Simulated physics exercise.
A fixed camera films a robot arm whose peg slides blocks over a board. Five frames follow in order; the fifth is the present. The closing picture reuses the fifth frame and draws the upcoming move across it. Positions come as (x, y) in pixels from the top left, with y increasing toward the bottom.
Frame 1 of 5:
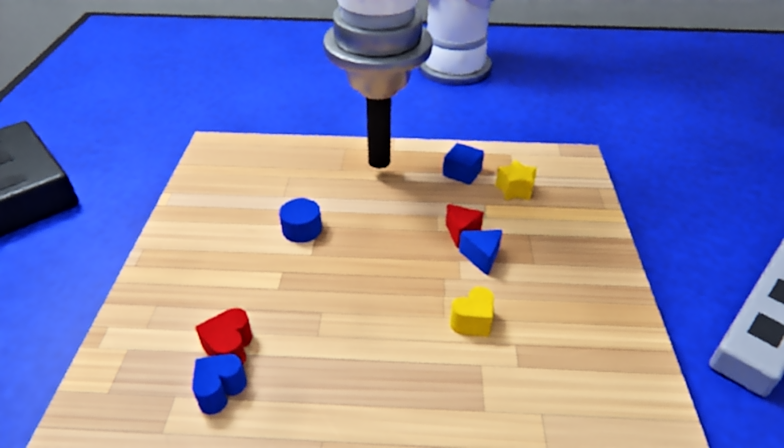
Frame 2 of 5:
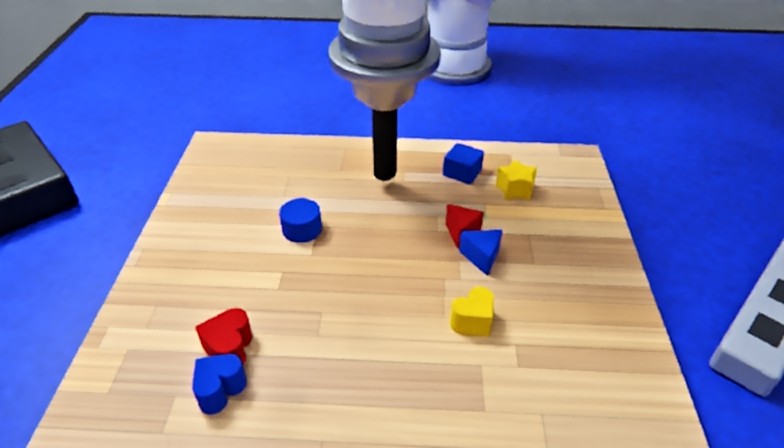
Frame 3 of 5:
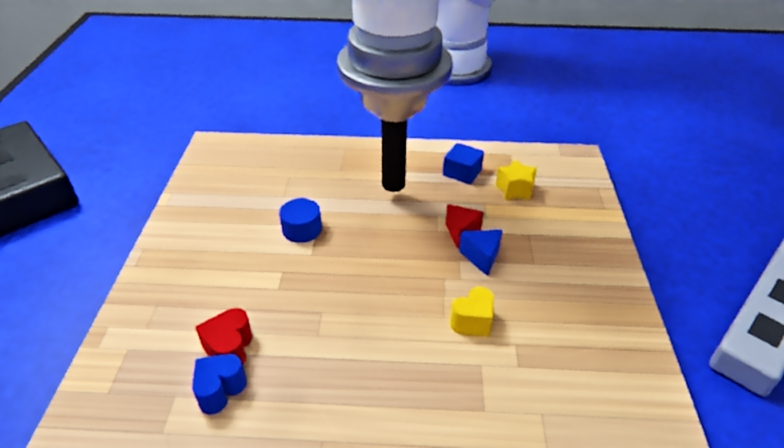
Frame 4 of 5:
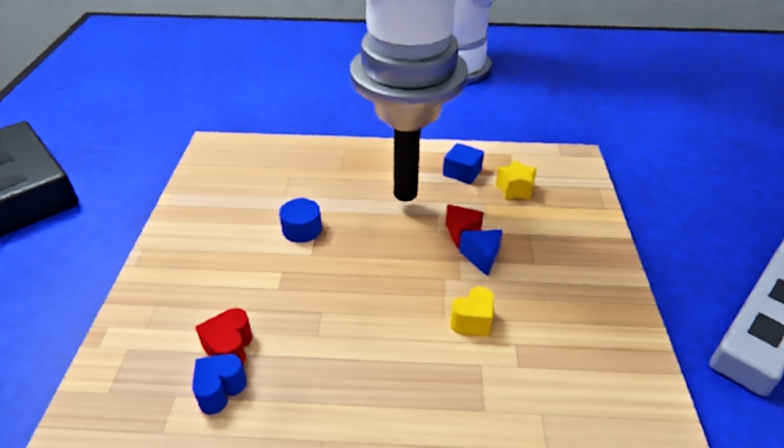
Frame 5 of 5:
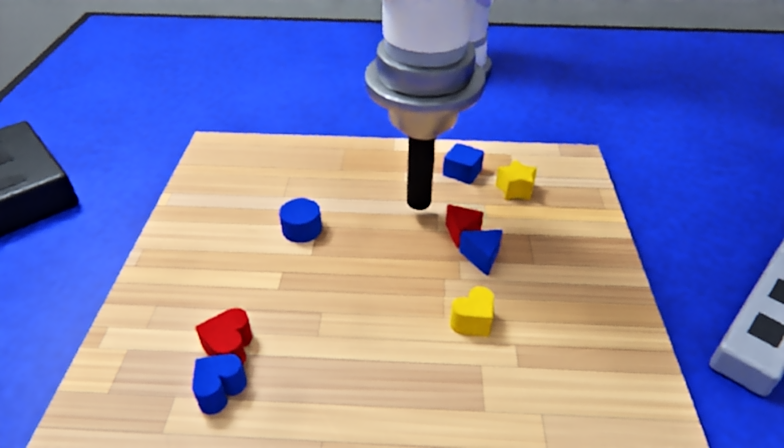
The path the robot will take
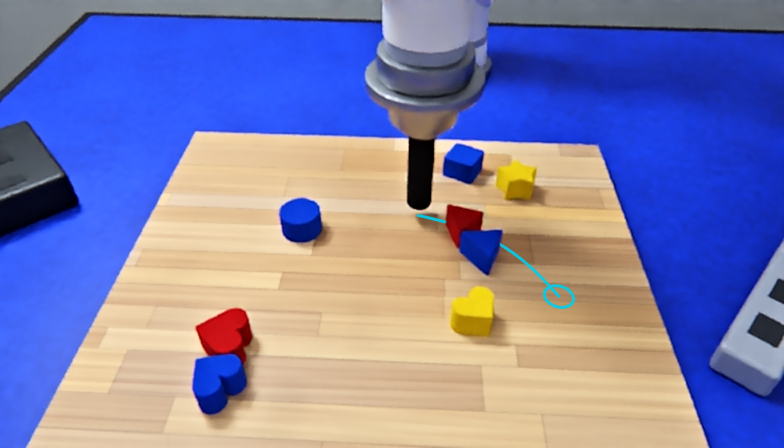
A light wooden board lies on a bright blue surface, seen from above at an angle by a still camera. Red and blue hearts sit at lower left, a blue cylinder at upper left, and a yellow heart, red and blue triangular blocks, a blue block and a yellow star on the right. A robot arm's black peg slides steadily rightward and nearer, toward the red triangular block, touching nothing.
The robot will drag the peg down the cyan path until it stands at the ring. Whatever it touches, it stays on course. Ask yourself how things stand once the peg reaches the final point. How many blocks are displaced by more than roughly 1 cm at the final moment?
The way I see it, the answer is two.
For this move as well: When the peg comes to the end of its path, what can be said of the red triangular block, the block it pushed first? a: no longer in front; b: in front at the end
My answer is option b.
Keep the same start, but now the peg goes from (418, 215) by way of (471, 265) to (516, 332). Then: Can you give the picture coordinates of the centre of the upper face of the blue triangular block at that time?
At the end it should sit near (517, 258).
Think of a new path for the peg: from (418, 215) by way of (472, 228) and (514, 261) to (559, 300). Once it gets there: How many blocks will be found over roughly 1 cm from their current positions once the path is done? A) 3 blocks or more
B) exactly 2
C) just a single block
B
The line goes from (418, 215) over (471, 230) and (519, 257) to (559, 296).
The first path, step by step. One third of the way, peg (472, 219); red triangular block (492, 224), turned 60° clockwise; blue triangular block (488, 241), turned 20° clockwise.
Two thirds of the way, peg (522, 246); red triangular block (540, 256), turned 95° clockwise; blue triangular block (494, 249), turned 50° clockwise.
At the end, peg (562, 285); red triangular block (583, 296), turned 80° clockwise; blue triangular block (494, 249), turned 50° clockwise; yellow star unmoved.
